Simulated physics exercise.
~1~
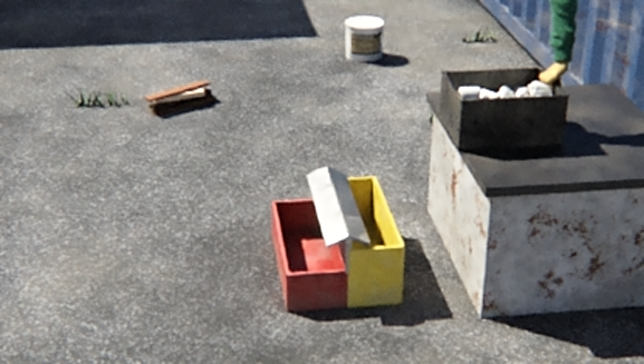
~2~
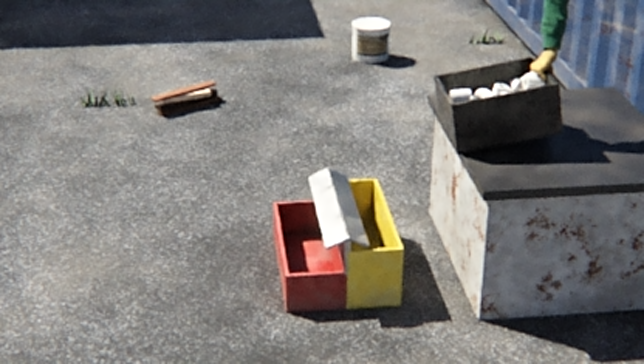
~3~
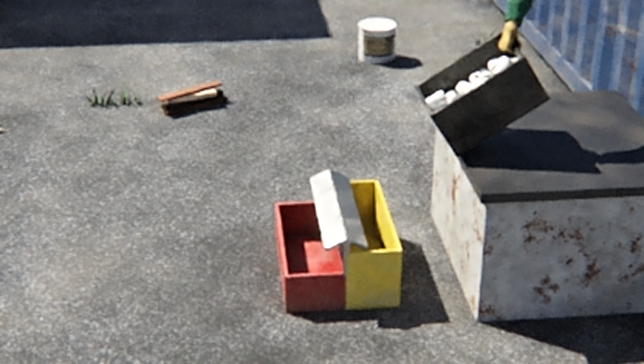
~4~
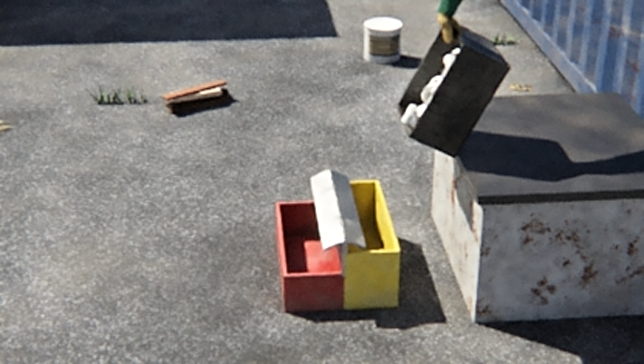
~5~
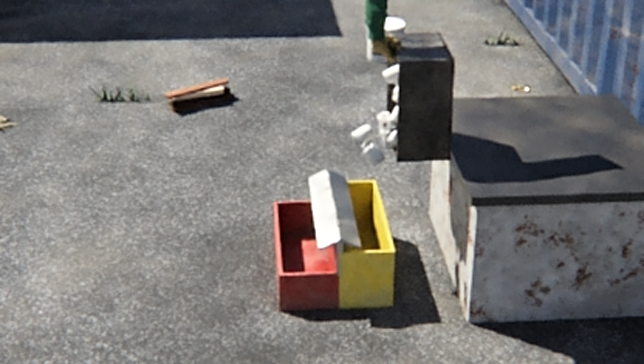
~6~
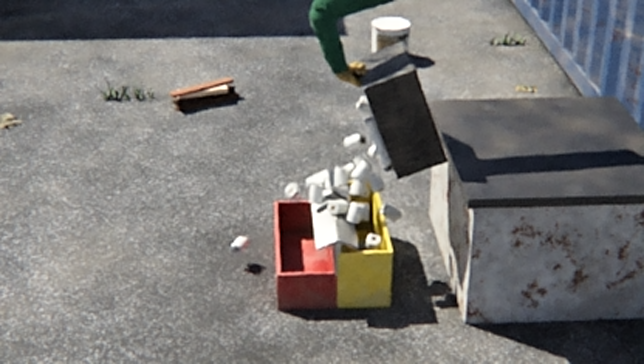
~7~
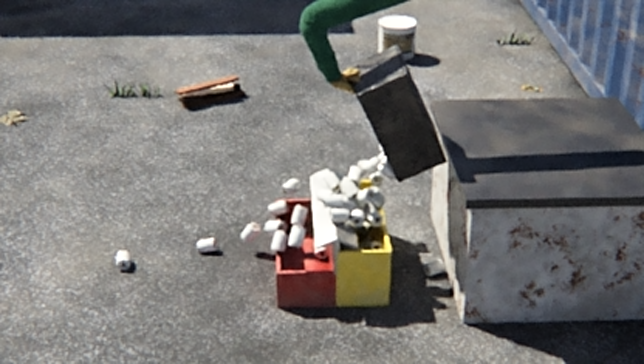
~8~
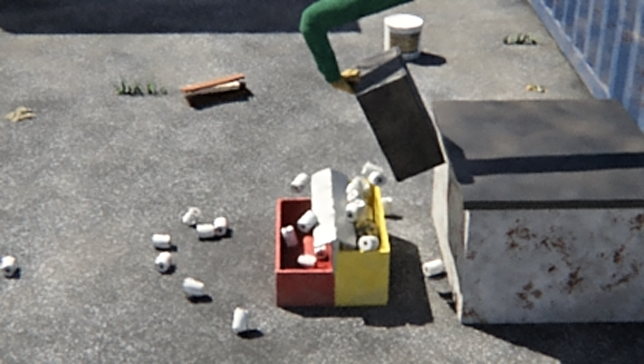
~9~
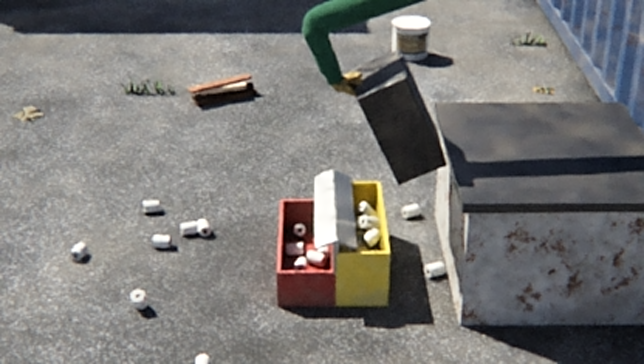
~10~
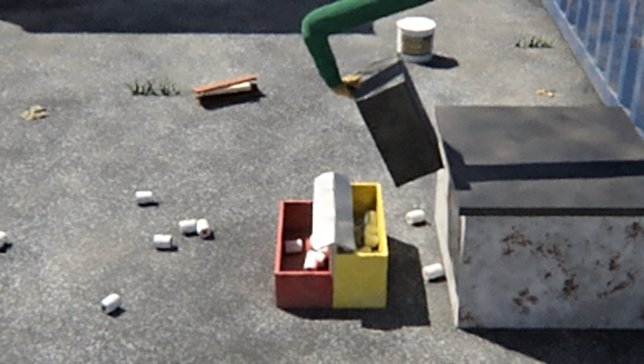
The clip opens on a black crate of white paper rolls atop a rust-stained bench, with an arm in a green sleeve at its side and a joined yellow trough and red tote below. The hand tips the crate leftward over the bench's edge, steeper and steeper. A few rolls slip out first, then a thick stream pours onto the pale roof-shaped splitter and into the trough. Some tumble into the tote, while others bounce and roll across the pavement. Finally the crate hangs still, with rolls lying in both containers and several scattered on the ground.
